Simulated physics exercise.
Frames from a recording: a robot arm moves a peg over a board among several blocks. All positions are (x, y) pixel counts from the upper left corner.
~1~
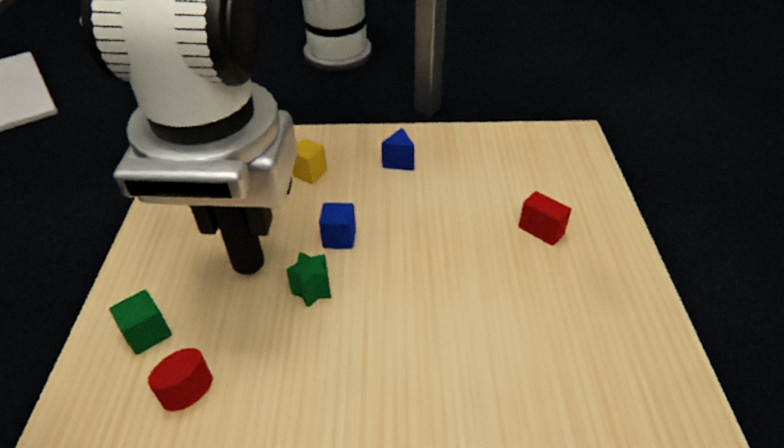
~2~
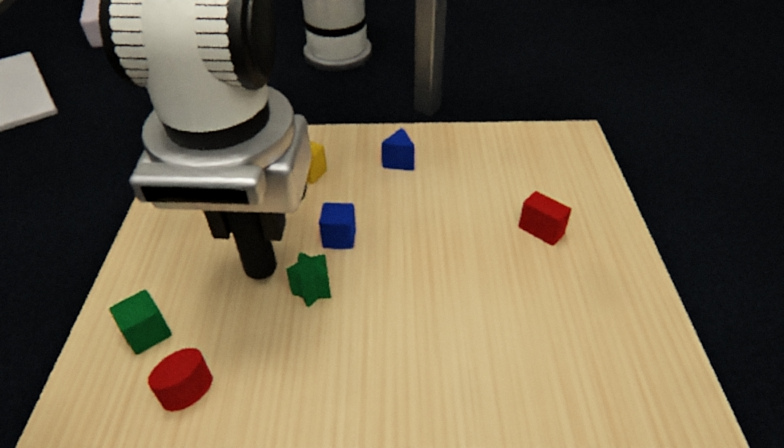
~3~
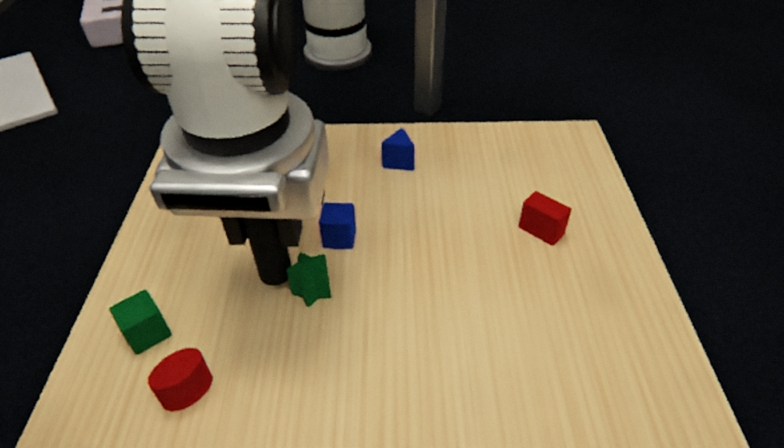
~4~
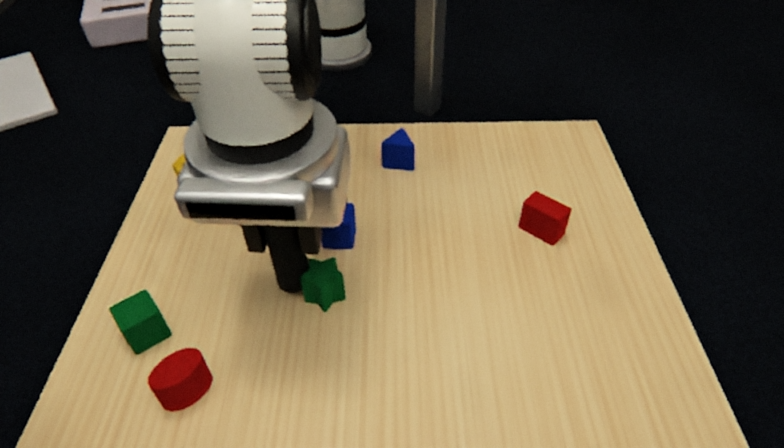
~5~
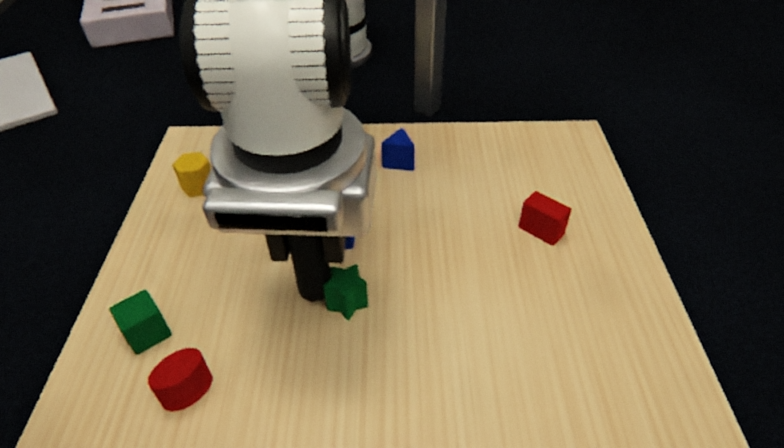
A pale wooden board on a dark surface is seen from above at an angle by a still camera. A white and silver robot arm holds a black peg over the left side, among a green cube, red cylinder, green star, blue cube and yellow block, with a blue triangular block behind and a red block at right. The peg slides right and slightly nearer, meets the star and pushes it a short way rightward.
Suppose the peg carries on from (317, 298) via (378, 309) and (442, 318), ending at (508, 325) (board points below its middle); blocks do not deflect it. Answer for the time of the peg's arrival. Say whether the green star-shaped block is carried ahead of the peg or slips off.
The green star-shaped block stays in front.
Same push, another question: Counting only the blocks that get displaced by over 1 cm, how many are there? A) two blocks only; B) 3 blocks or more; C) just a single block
I'll go with C - just a single block.
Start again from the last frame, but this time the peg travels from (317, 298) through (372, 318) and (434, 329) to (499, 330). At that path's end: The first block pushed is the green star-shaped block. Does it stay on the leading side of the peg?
Looking at the end of the path, the green star-shaped block is still being driven ahead.
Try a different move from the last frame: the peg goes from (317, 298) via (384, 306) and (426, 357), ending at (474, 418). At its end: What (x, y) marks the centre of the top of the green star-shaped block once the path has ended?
Pixel (448, 305).
What follows on the original path. One third of the way, peg (379, 301); green star-shaped block (412, 290).
Two thirds of the way, peg (444, 311); green star-shaped block (480, 300).
At the end, peg (509, 317); blue square not moved; green star-shaped block (549, 307).
